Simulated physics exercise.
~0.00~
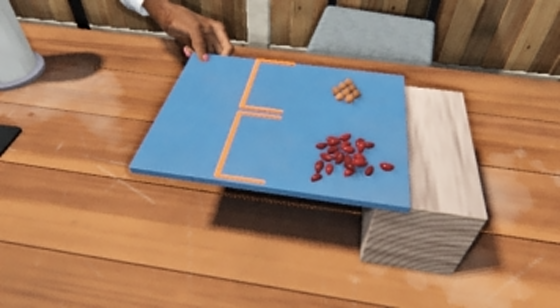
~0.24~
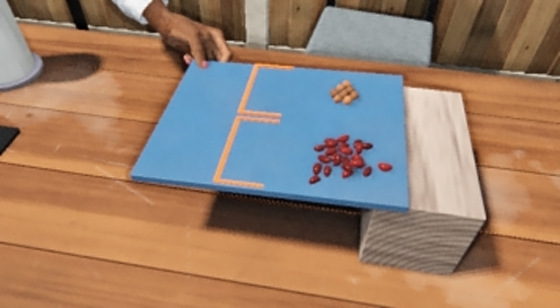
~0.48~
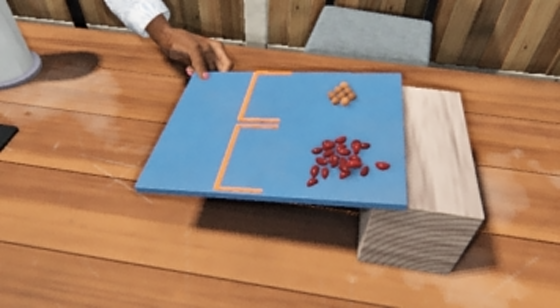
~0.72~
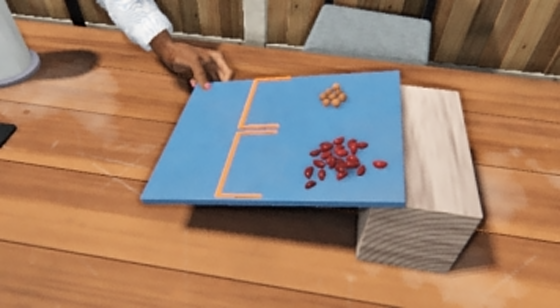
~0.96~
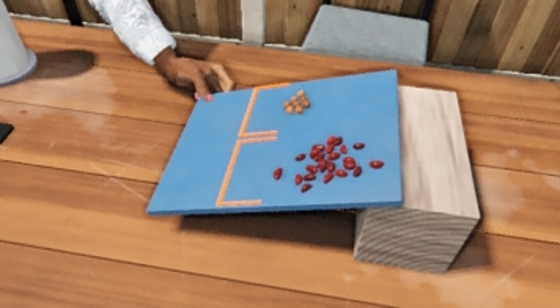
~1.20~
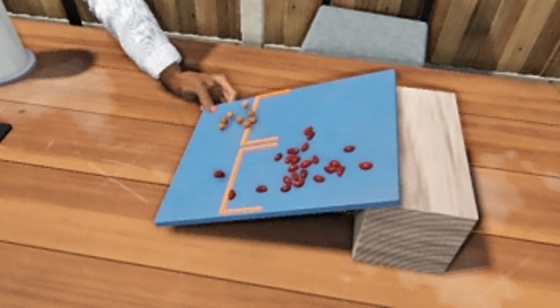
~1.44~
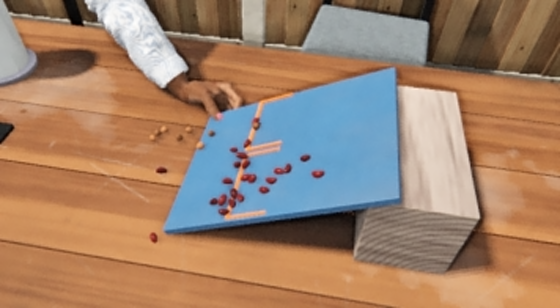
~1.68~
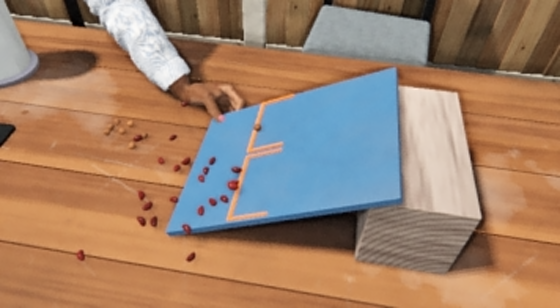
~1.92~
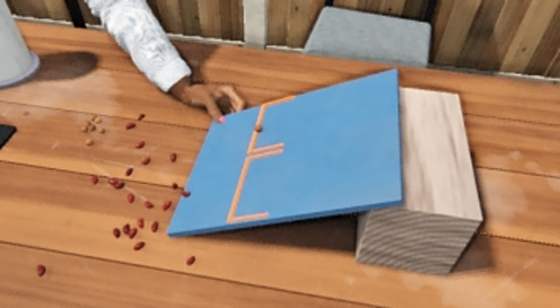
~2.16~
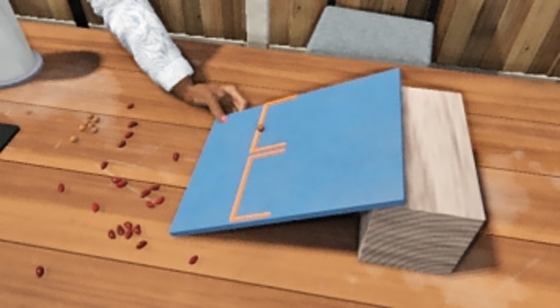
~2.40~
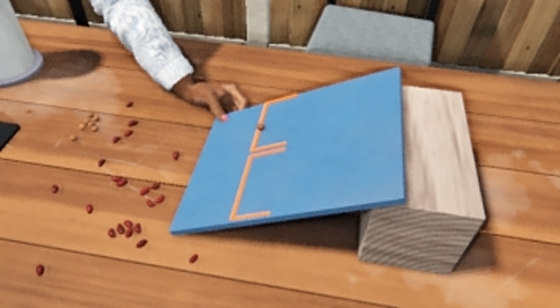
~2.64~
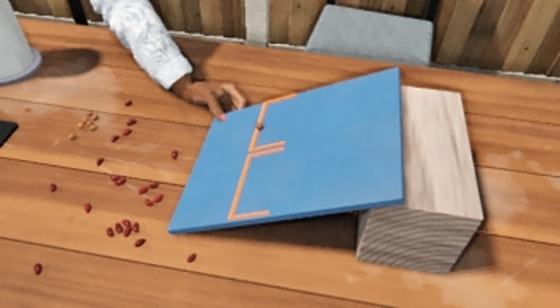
On a wooden table, a hand tilted a blue board propped on a block until the small tan pieces, then the red ones, slid left past two orange strips and scattered across the tabletop, leaving one tan piece behind on the board.
